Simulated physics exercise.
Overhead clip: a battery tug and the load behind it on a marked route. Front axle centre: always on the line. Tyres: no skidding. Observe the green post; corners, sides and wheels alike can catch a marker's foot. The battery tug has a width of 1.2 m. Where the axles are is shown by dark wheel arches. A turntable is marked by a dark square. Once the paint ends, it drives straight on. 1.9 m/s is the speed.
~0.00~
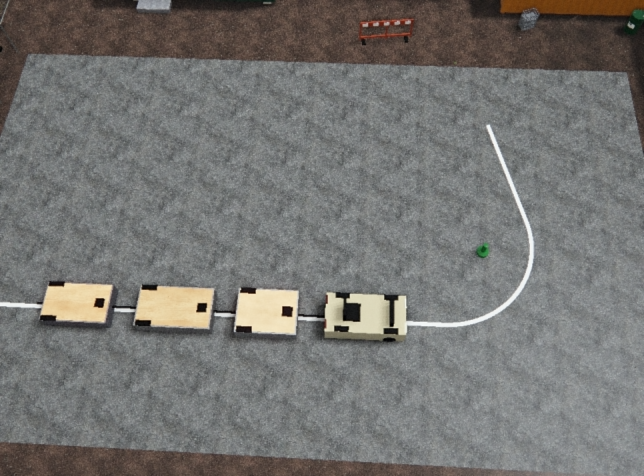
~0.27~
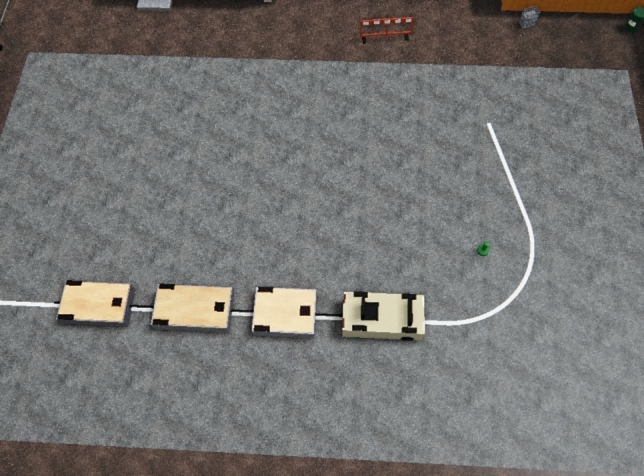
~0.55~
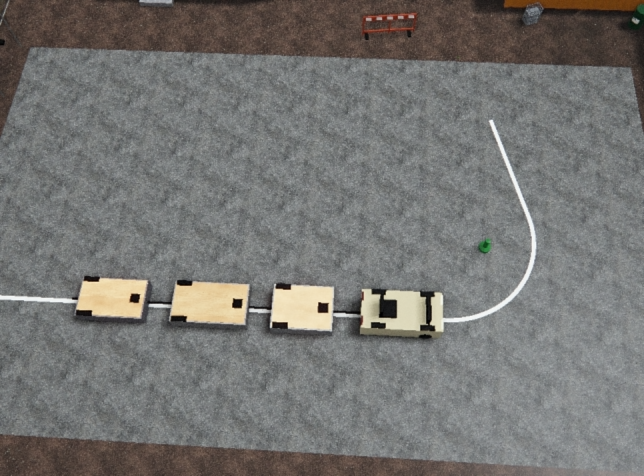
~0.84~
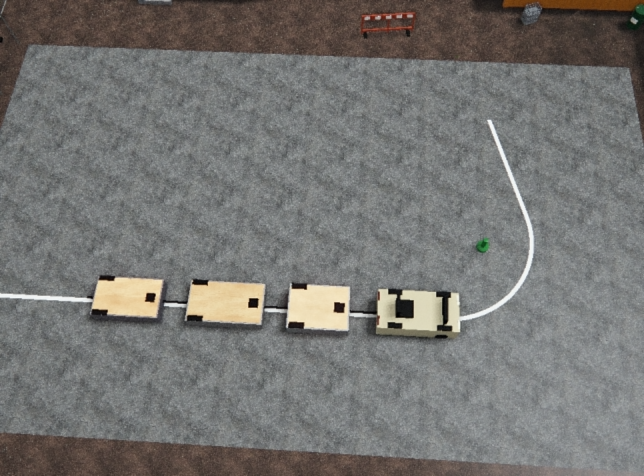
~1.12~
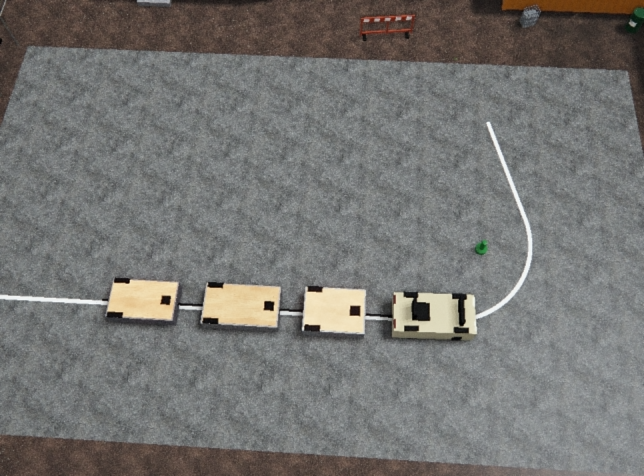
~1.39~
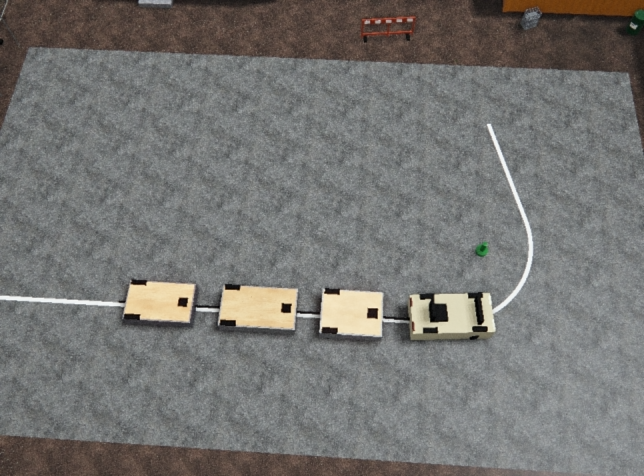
At the start, a pale tug with three flat trailers behind it sits on a white line across a grey floor, left of a small green post. The train rolls steadily right along the straight, and then the tug begins turning slightly left as the line starts curving.
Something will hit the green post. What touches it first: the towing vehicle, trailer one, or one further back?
Answer: Nearest trailer.
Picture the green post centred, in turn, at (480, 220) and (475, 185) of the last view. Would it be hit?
Results in order - collision, collision.
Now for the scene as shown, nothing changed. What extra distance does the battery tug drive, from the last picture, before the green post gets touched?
I'd reckon around 6.5 metres from the last picture.
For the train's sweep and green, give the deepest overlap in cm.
I'd put green at close to 80.
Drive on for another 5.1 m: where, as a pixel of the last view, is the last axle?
(281, 308).
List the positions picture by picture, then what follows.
The first frame shows nose (401, 315); last axle (53, 301); still straight; green (483, 250); 3 trailers.
The second frame shows nose (419, 314); last axle (70, 300); still straight.
The third frame shows nose (438, 312); last axle (88, 296); still straight.
The fourth frame shows nose (454, 312); last axle (103, 295); still straight.
The fifth frame shows nose (470, 314); last axle (119, 297); turned 1°.
The sixth frame shows nose (487, 312); last axle (136, 299); turned 5°; green (483, 249).
After 3.9 s, the last axle is at (273, 307) of the last picture, on the line.
After 4.8 s, the last axle is at (319, 310) of the last picture, on the line; the first trailer has hit green.
After 6.4 s, the last axle is at (401, 305) of the last picture, 30 cm off the line.
After 11.4 s, the last axle is at (484, 106) of the last picture, 20 cm off the line; 1 of 1 struck in all.
